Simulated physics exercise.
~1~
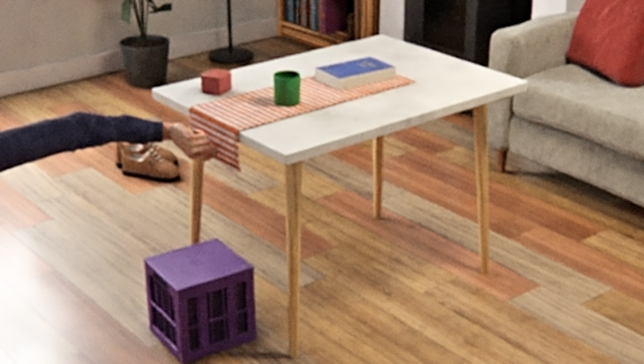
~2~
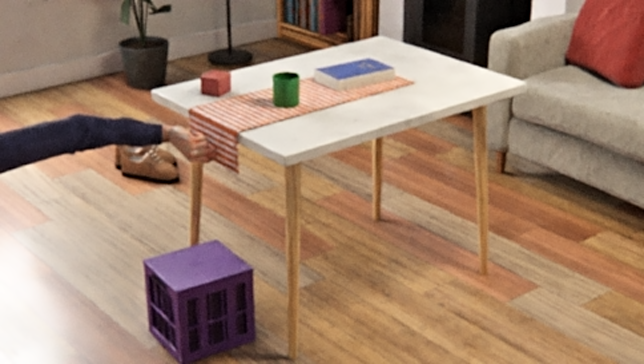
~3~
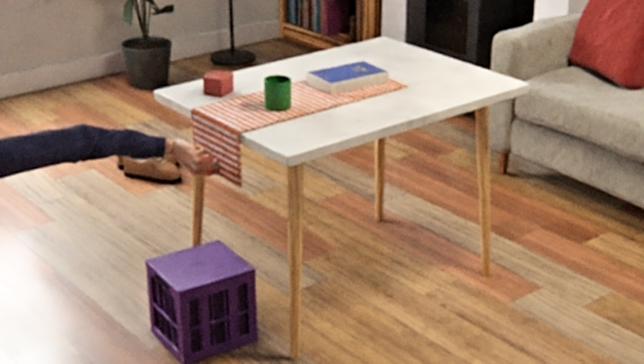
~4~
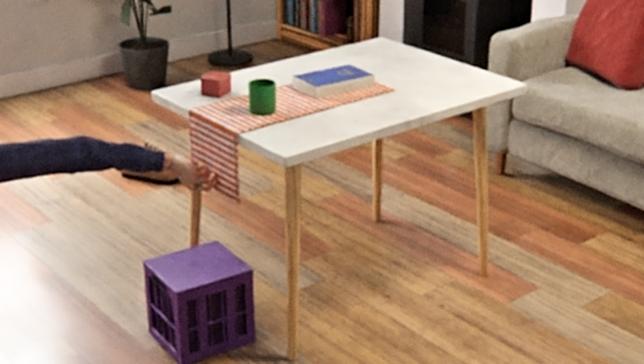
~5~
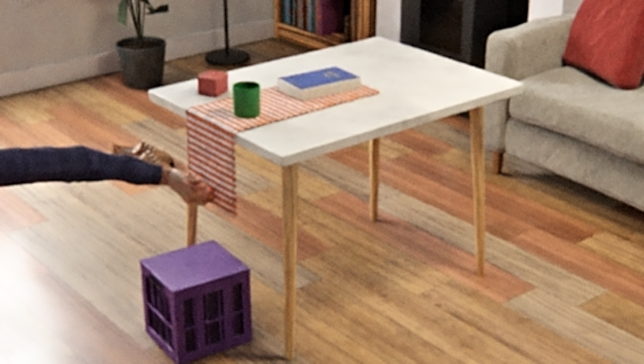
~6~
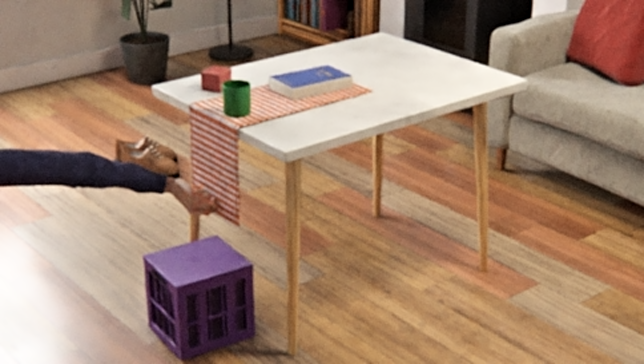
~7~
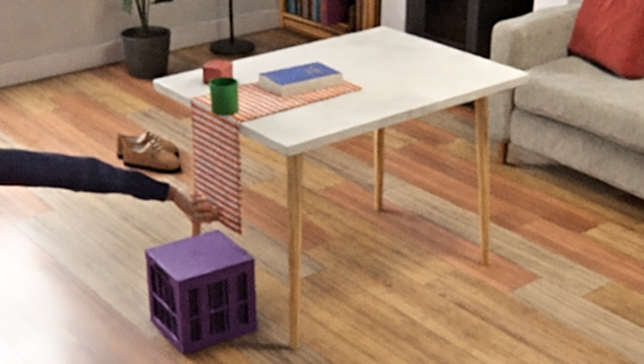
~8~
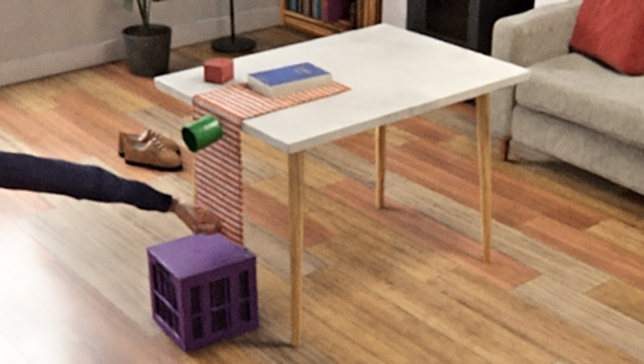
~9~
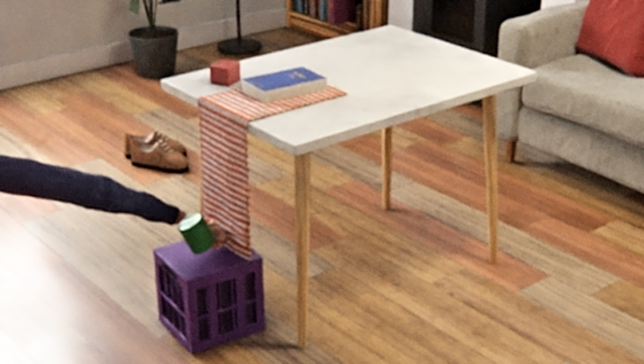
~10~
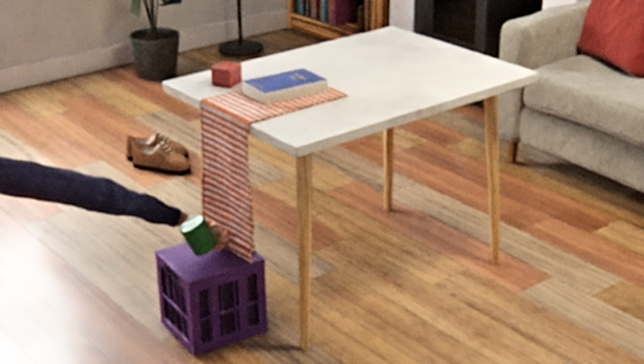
An orange striped cloth lies across a white table, its end hanging over the left side above a purple crate, with a green mug and a blue book resting on it. A hand reaching in from the left holds the hanging end and draws it gradually downward. The mug and book ride left with the cloth, while a red block beside it stays put. The mug reaches the edge, tips over and drops. It ends up down by the hand at the crate, where the cloth's hem now reaches, while the book and block remain on the table.
